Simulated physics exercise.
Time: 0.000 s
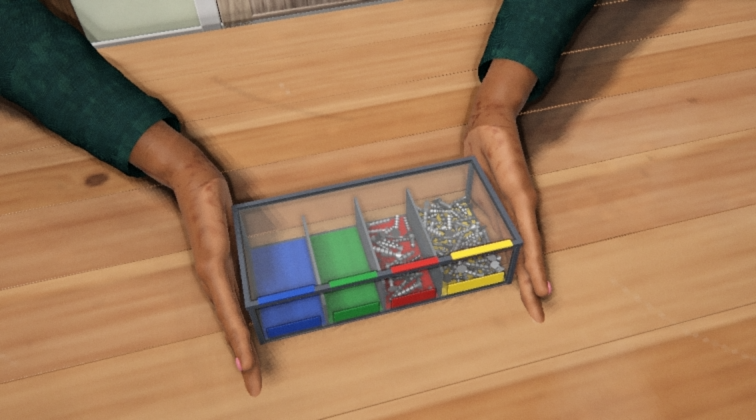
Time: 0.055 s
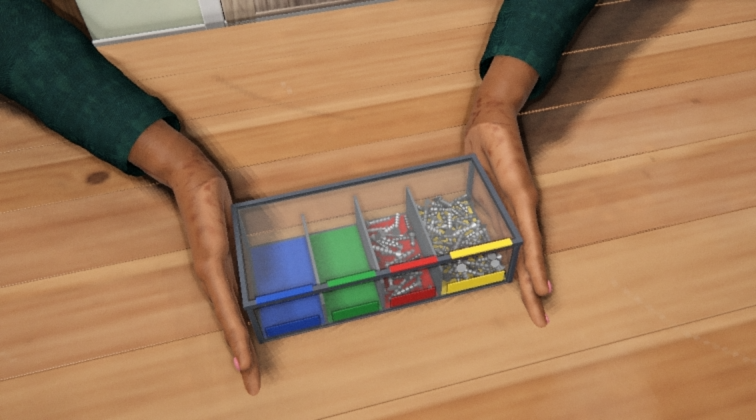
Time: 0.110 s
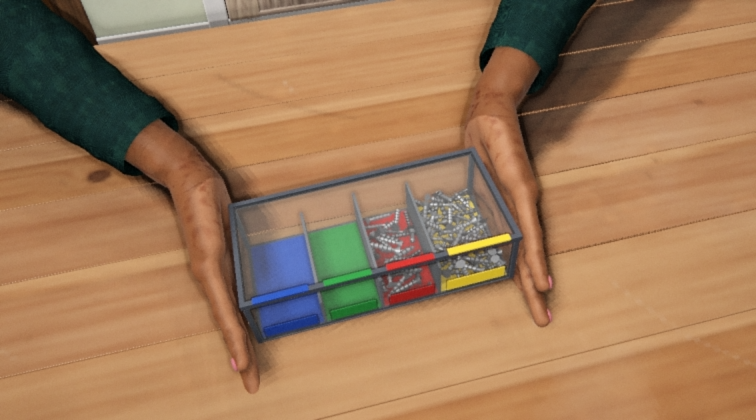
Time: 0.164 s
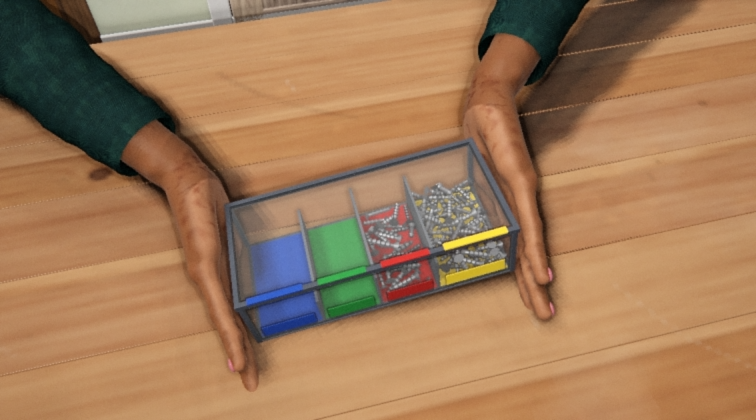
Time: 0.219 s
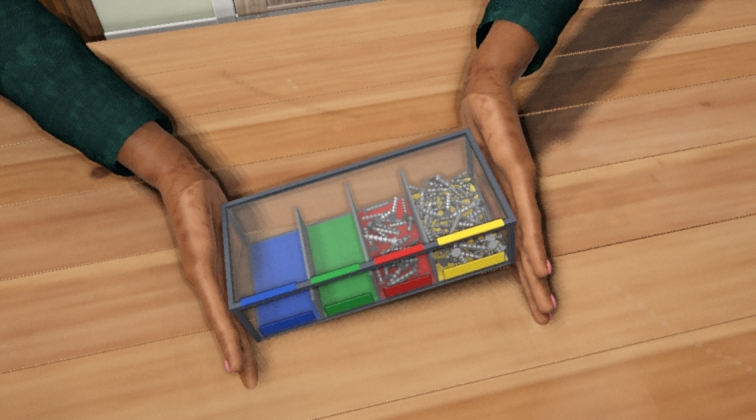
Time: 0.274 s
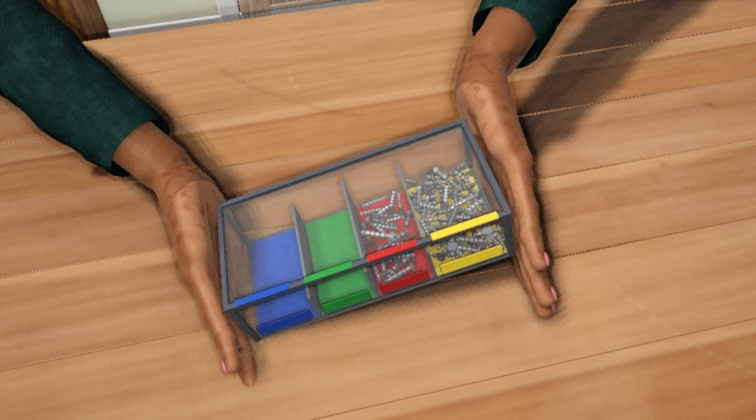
Two hands tilting a clear lidded box slightly, its left front corner lowest, with screws in the red and yellow compartments.
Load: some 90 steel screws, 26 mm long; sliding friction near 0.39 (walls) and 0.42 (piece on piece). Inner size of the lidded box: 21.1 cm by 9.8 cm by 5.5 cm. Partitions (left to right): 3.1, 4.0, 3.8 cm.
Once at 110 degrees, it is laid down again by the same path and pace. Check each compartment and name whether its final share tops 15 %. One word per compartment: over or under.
Red over, blue over, green under, yellow over.
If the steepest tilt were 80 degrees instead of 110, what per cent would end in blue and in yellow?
Shares: Blue 5 and yellow 65, in per cent.
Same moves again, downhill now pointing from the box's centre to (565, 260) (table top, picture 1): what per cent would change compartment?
Roughly 20 % of the pieces.
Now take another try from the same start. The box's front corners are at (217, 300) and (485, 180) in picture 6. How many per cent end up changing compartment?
It would be near 65 per cent.
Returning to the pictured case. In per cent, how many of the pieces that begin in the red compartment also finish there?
Share retained: Approx. 40 %.
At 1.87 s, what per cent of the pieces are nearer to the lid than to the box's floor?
Roughly 50 percent of the pieces.
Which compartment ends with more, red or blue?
It's the blue one that holds more.
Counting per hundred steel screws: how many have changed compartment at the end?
It works out to about 65 per cent.
After 1.87 s, tilt 110 degrees; red 35 %, blue 15 %, green 5 %, yellow 50 %.
Then, at 2.93 s, tilt 51 degrees; red 20 %, blue 50 %, green 5 %, yellow 20 %.
After 3.96 s, tilt 0 degrees; red 20 %, blue 50 %, green 5 %, yellow 20 %.
In the end, at 4.4 s, red 20 %, blue 50 %, green 5 %, yellow 20 %.
